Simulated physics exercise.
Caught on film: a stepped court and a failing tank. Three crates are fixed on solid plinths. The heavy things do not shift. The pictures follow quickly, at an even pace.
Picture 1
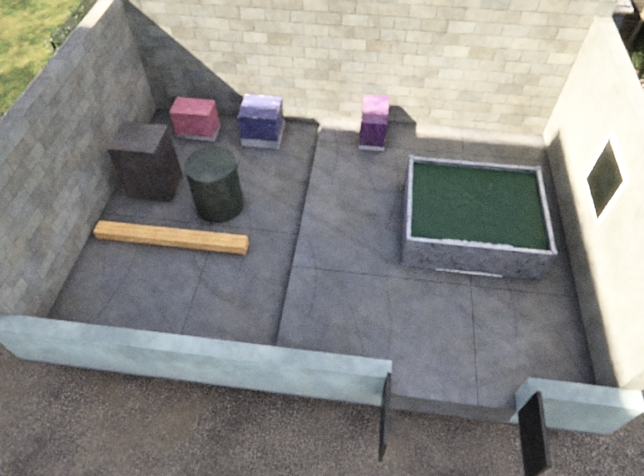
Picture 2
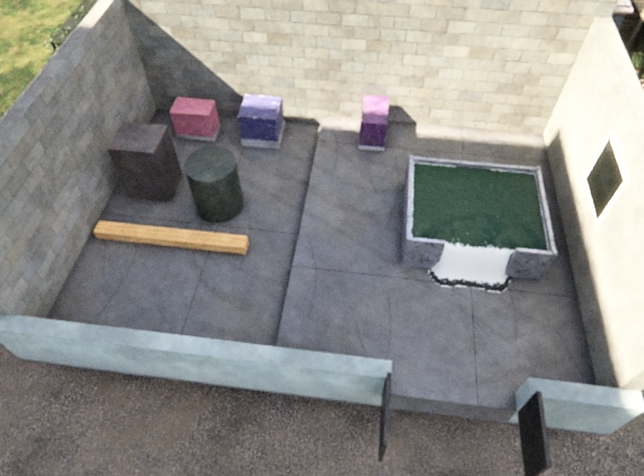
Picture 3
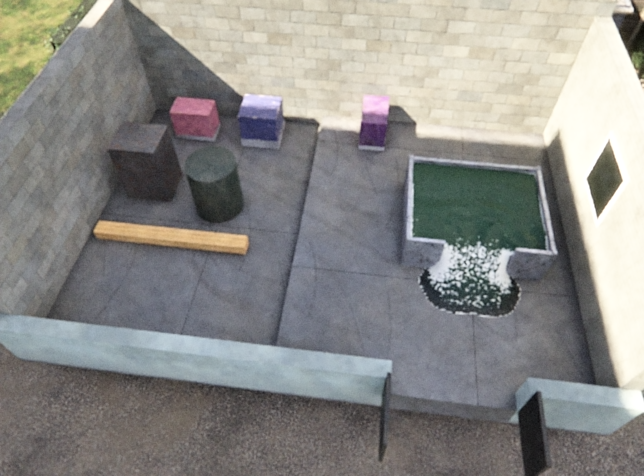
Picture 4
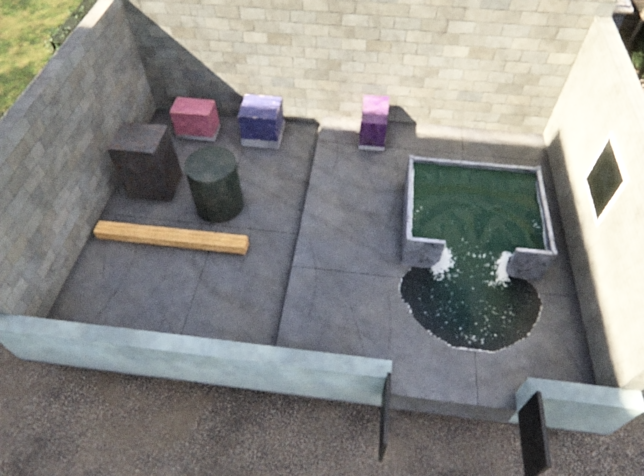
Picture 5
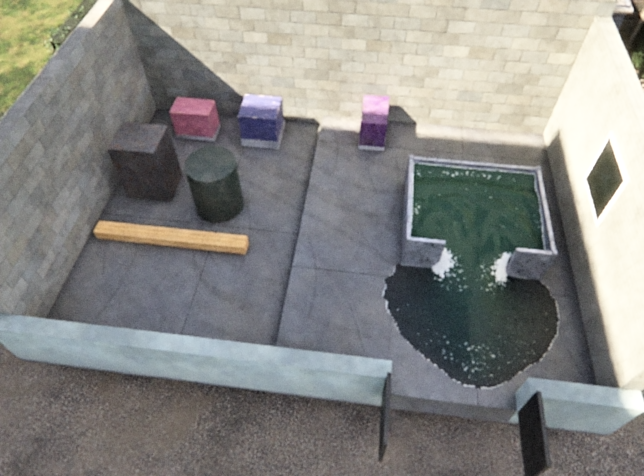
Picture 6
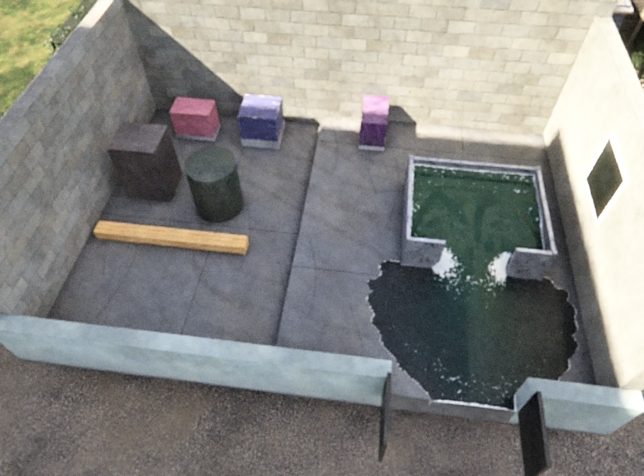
Green water bursts through the front of a raised tank and spreads across the grey paving.
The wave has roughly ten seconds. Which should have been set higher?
In the end: The purple crate stays dry; the pink crate stays dry; the blue crate stays dry.
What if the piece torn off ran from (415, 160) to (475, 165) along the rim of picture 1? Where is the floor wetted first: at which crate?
The crate marked purple.
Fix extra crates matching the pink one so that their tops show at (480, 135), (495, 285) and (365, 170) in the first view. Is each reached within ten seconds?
In that order: Is spared, takes water, is spared.
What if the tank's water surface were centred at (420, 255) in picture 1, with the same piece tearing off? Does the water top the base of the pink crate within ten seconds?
Then: Pink crate is spared.
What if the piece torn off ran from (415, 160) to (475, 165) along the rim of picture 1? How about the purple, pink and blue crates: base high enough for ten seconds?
In short: Purple crate is topped, pink crate is safe, blue crate keeps dry.
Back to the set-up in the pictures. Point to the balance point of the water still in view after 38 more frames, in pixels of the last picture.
At about (446, 254).
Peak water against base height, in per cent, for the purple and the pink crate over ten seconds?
Roughly 70 per cent, then 0 per cent.
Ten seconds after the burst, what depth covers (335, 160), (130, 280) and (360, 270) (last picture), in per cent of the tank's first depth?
About 0, 4 and 0 per cent.
A moment on, water covers 15 % of the floor; the purple crate not reached, the pink crate not reached, the blue crate not reached.
Next, water covers 20 % of the floor; the purple crate not reached, the pink crate not reached, the blue crate not reached.
Then, water covers 30 % of the floor; the purple crate not reached, the pink crate not reached, the blue crate not reached.
Later, water covers 45 % of the floor; the purple crate not reached, the pink crate not reached, the blue crate not reached.
In the end, water covers 50 % of the floor; the purple crate stayed above the water, the pink crate stayed above the water, the blue crate stayed above the water.
